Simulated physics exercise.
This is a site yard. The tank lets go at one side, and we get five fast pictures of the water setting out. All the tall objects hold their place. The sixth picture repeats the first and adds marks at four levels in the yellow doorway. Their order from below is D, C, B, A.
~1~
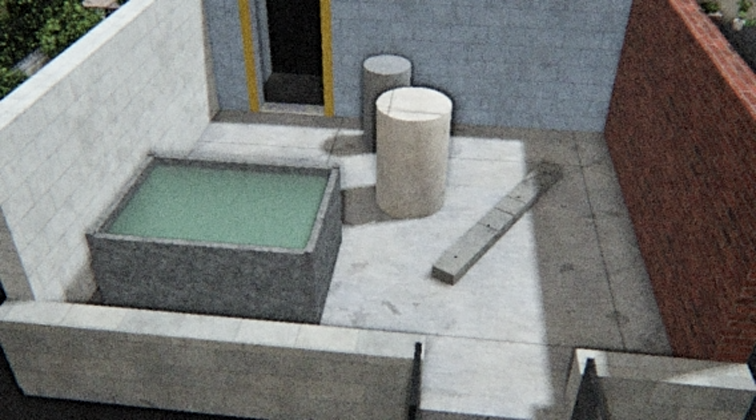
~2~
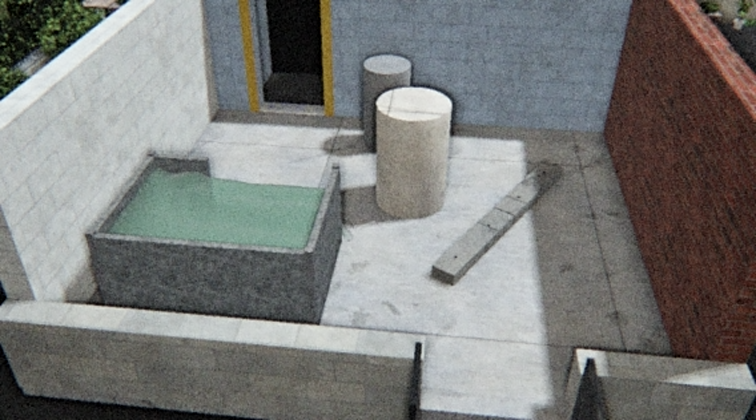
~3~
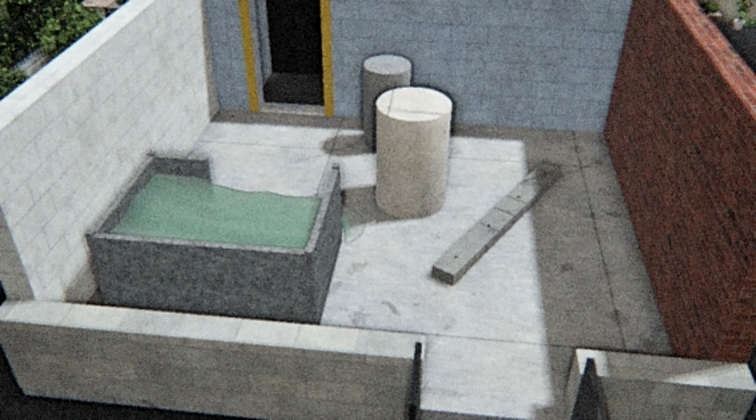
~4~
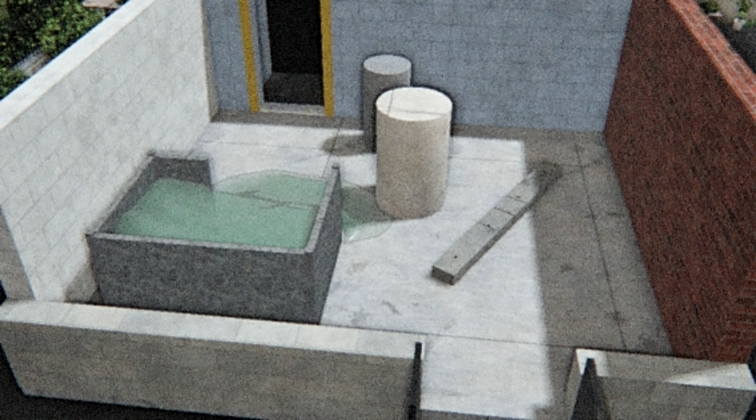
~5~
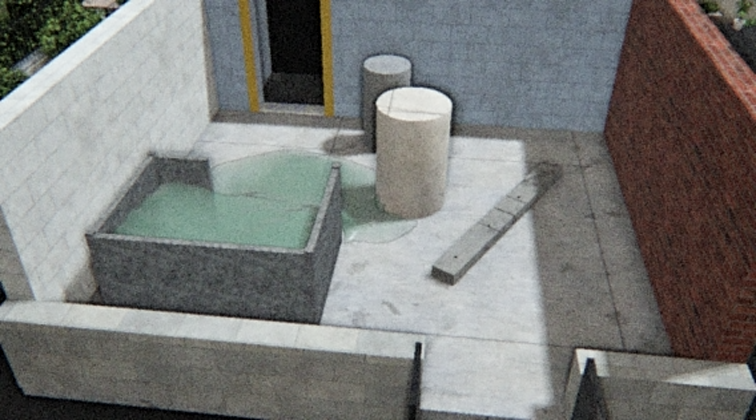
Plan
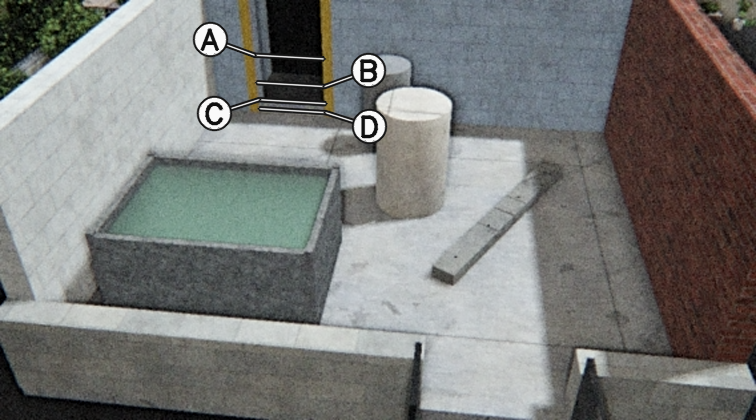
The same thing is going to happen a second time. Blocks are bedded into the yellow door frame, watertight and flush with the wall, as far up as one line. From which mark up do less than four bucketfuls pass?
I would pick line B.
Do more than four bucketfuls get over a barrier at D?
Yes.
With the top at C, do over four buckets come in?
Yes.
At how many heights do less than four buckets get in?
Two.
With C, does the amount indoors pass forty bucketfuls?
No, less.
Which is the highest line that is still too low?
Line C.
On the marked copy, A at (288, 57); B at (290, 84); C at (292, 101); D at (292, 110); from the bottom up D, C, B, A.
For line A, nothing gets over.
For line B, nothing gets over.
For line C, some 15 bucketfuls get in.
For line D, dozens of bucketfuls pour in.
